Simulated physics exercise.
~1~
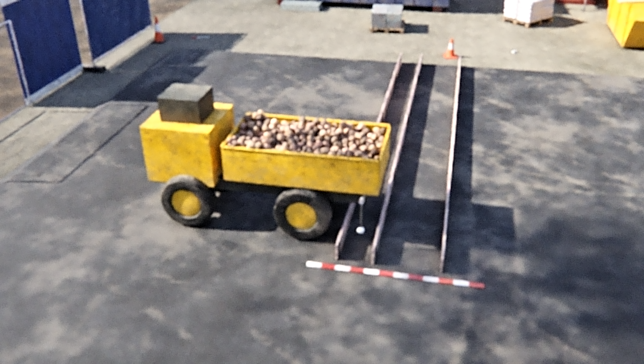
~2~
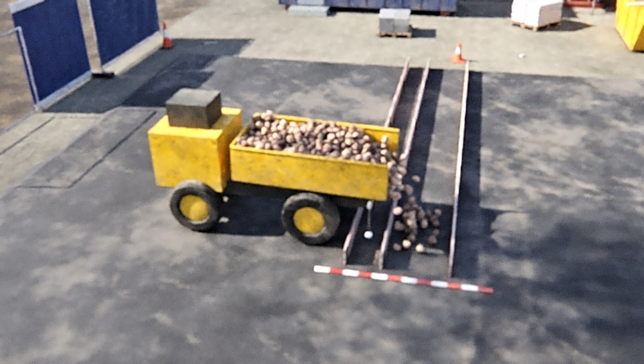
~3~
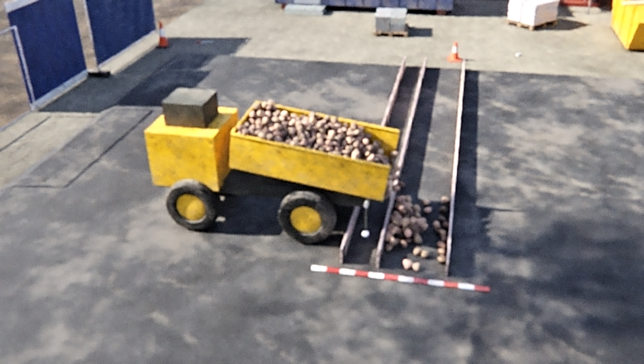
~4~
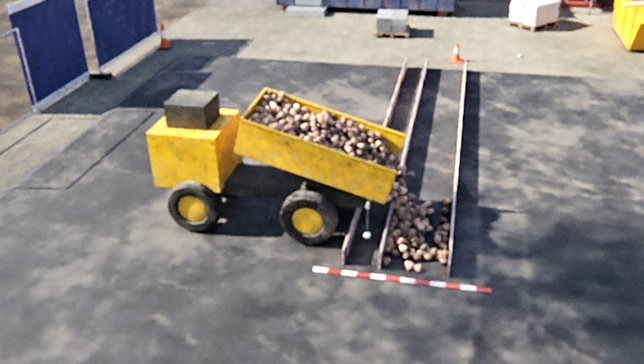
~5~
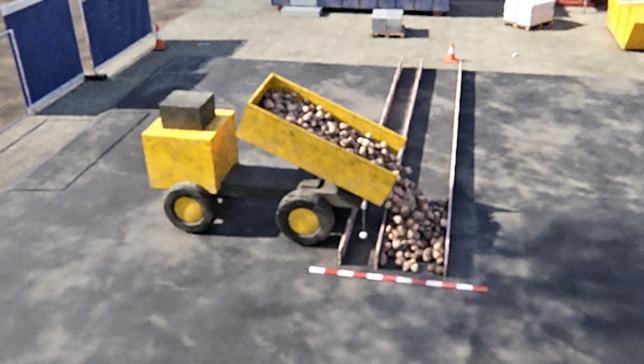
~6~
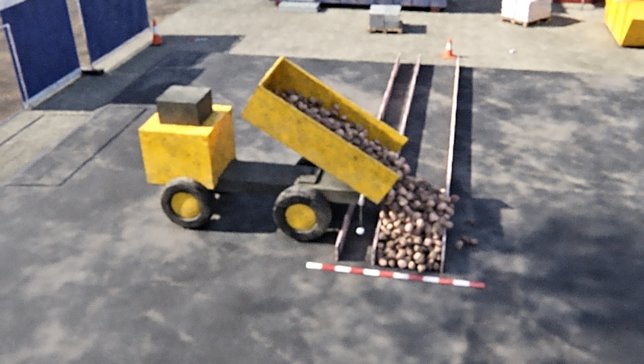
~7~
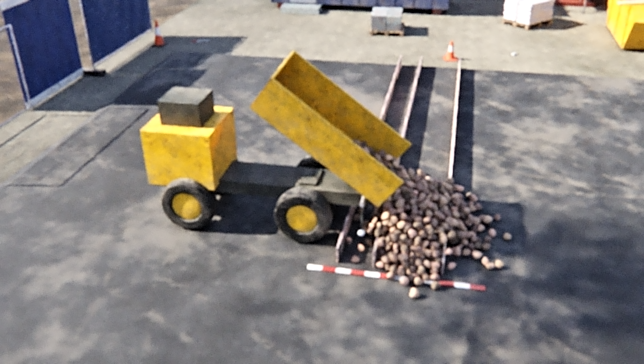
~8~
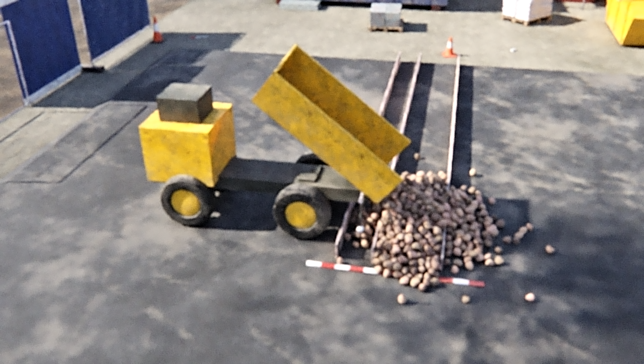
A yellow truck tips its bed and pours brown stones rightward into a spreading heap over planks.
